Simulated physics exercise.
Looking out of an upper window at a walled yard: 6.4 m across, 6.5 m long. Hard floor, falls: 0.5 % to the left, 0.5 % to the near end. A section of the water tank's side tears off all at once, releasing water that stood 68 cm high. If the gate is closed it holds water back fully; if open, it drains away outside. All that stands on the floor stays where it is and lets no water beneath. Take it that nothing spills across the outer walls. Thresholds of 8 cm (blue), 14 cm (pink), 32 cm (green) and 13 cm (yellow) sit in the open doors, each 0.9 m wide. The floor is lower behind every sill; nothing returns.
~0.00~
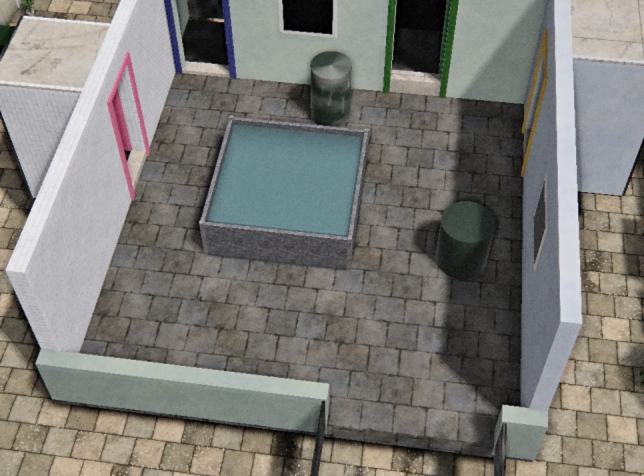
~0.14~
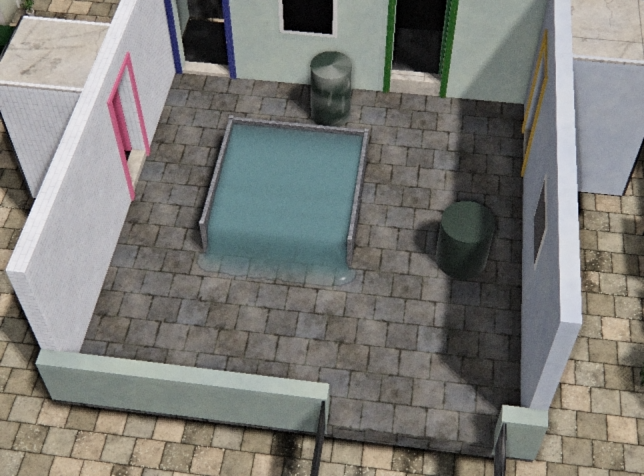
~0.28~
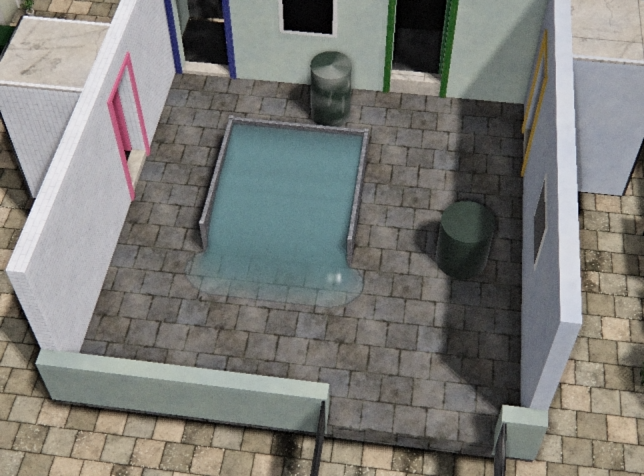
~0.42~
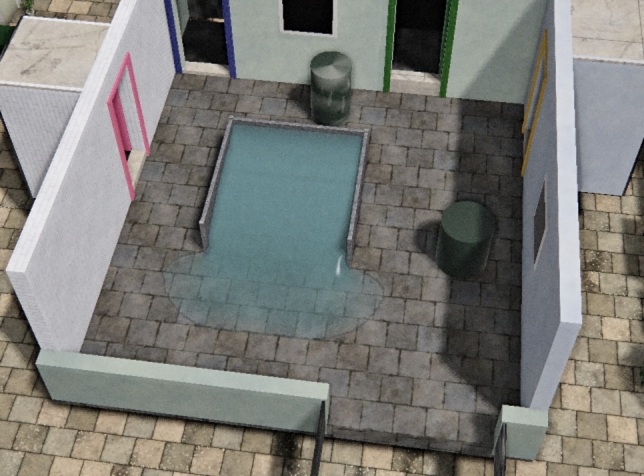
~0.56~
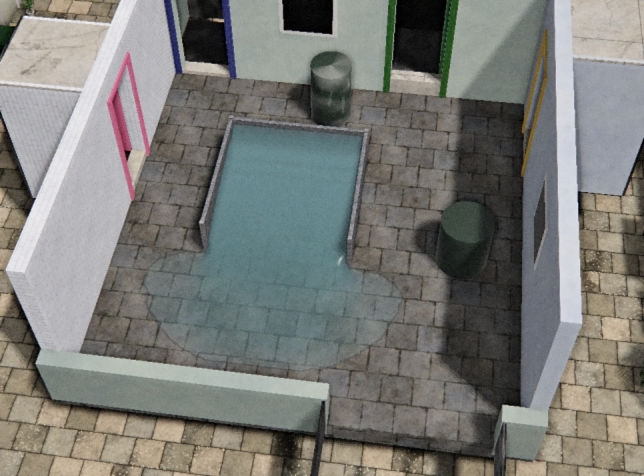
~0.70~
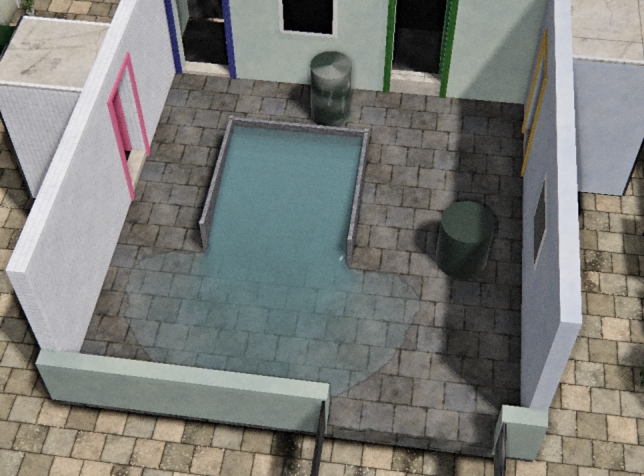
Water burst out of the low end of a raised tank in a walled yard as that side vanished, then fanned across the grey paving in a widening, rounded sheet, reaching the low front wall.
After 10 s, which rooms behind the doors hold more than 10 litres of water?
Outcome: At the blue door the inflow will break the limit. At the pink door the inflow will remain within the limit. At the green door the inflow will remain within the limit. At the yellow door the inflow will remain within the limit.
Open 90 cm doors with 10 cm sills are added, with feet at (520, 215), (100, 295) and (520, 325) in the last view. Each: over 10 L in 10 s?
Check each in turn: The first fails, the second succeeds, the third fails.
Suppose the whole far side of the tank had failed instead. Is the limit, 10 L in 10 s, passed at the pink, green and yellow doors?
For pink, too little; for green, too little; for yellow, too much.
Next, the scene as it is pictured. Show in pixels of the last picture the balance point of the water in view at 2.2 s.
It lies at roughly (257, 295) in pixels.
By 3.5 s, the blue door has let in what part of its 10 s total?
Fraction in by then: Around 0 per cent.
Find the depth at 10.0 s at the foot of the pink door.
Around 5.0 cm there.
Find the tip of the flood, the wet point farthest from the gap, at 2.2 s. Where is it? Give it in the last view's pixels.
Location: Approx. (501, 431) in the last view.
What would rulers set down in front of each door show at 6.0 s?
Depths in cm: Blue 19, pink 7, green 0, yellow 3.
After 1.4 s water covers 30 % of the floor and is deepest (45 cm) near (246, 388); blue door not reached, pink door not reached, green door not reached, yellow door not reached.
After 2.2 s water covers 35 % of the floor and is deepest (53 cm) near (72, 378); blue door not reached, pink door not reached, green door not reached, yellow door not reached.
After 3.5 s water covers 45 % of the floor and is deepest (34 cm) near (72, 378); blue door not reached, pink door 7 cm at the sill, 0 L in, green door not reached, yellow door not reached.
After 6.0 s water covers 75 % of the floor and is deepest (22 cm) near (205, 75); blue door 19 cm at the sill, 114 L in, pink door 7 cm at the sill, 0 L in, green door not reached, yellow door 3 cm at the sill, 0 L in.
After 10.0 s water covers 95 % of the floor and is deepest (10 cm) near (306, 105); blue door 9 cm at the sill, 214 L in, pink door 5 cm at the sill, 0 L in, green door 4 cm at the sill, 0 L in, yellow door 4 cm at the sill, 0 L in.
